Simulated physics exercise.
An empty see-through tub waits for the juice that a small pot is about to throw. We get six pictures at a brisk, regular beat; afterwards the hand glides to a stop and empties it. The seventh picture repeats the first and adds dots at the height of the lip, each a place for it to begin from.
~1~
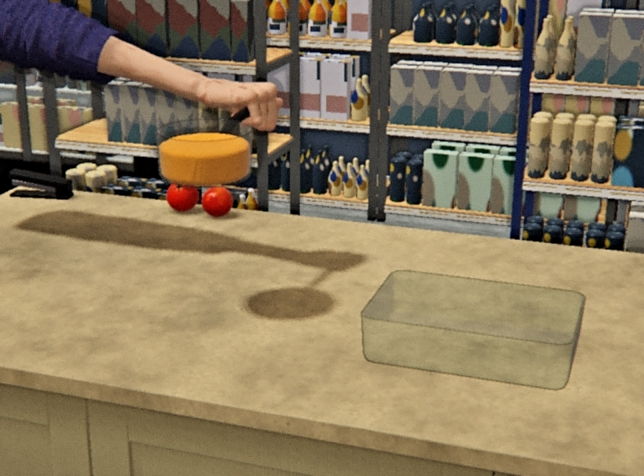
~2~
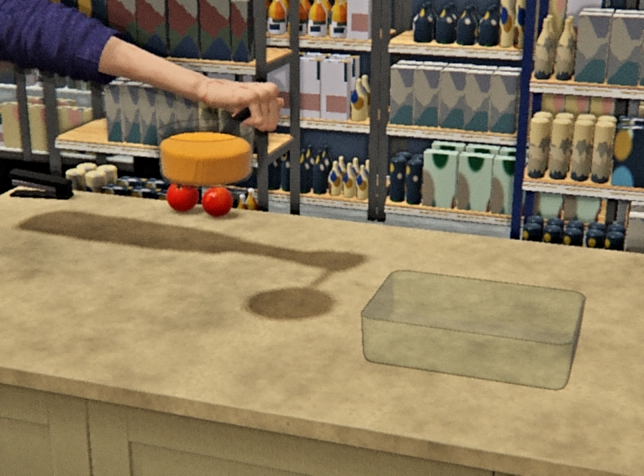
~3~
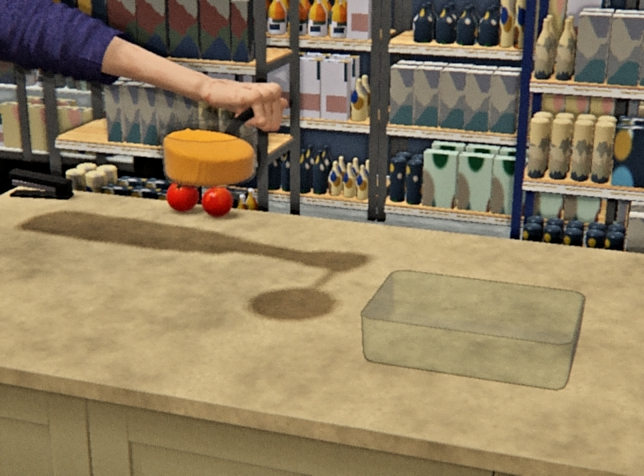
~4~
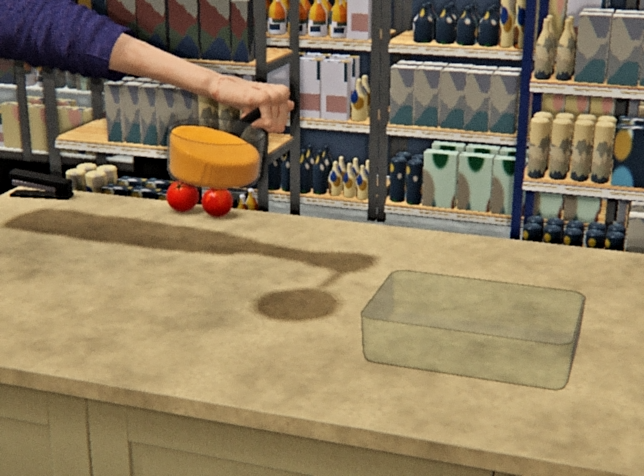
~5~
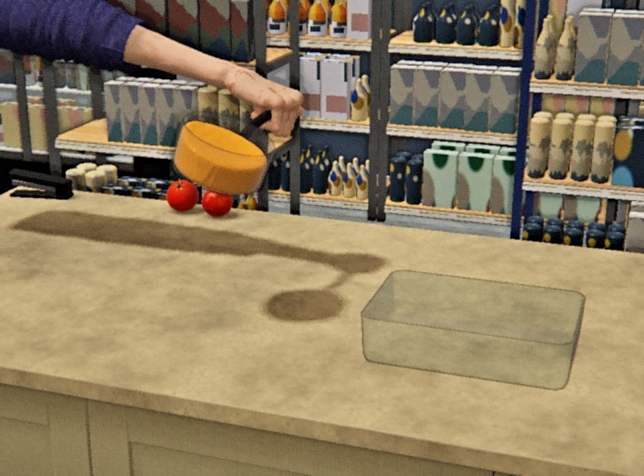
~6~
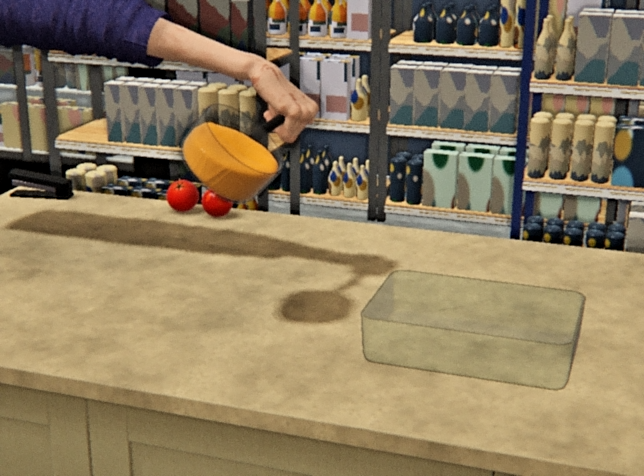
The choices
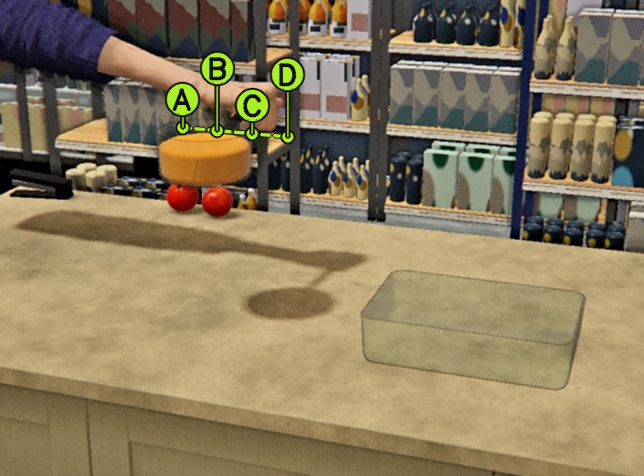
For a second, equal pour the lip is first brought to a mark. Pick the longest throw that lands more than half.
I would pick dot D.
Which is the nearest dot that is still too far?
The answer is C.
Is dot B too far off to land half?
Yes, it does.
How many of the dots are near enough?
One of them.
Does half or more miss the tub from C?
Yes.
In lime, A at (182, 127); B at (217, 130); C at (252, 133); D at (287, 136).
For dot A, about 0 % lands in the tub, 100 % falls short.
For dot B, about 0 % lands in the tub, 100 % falls short.
For dot C, about 1 % lands in the tub, 97 % falls short.
For dot D, about 75 % lands in the tub, 7 % falls short and 18 % goes beside or beyond.
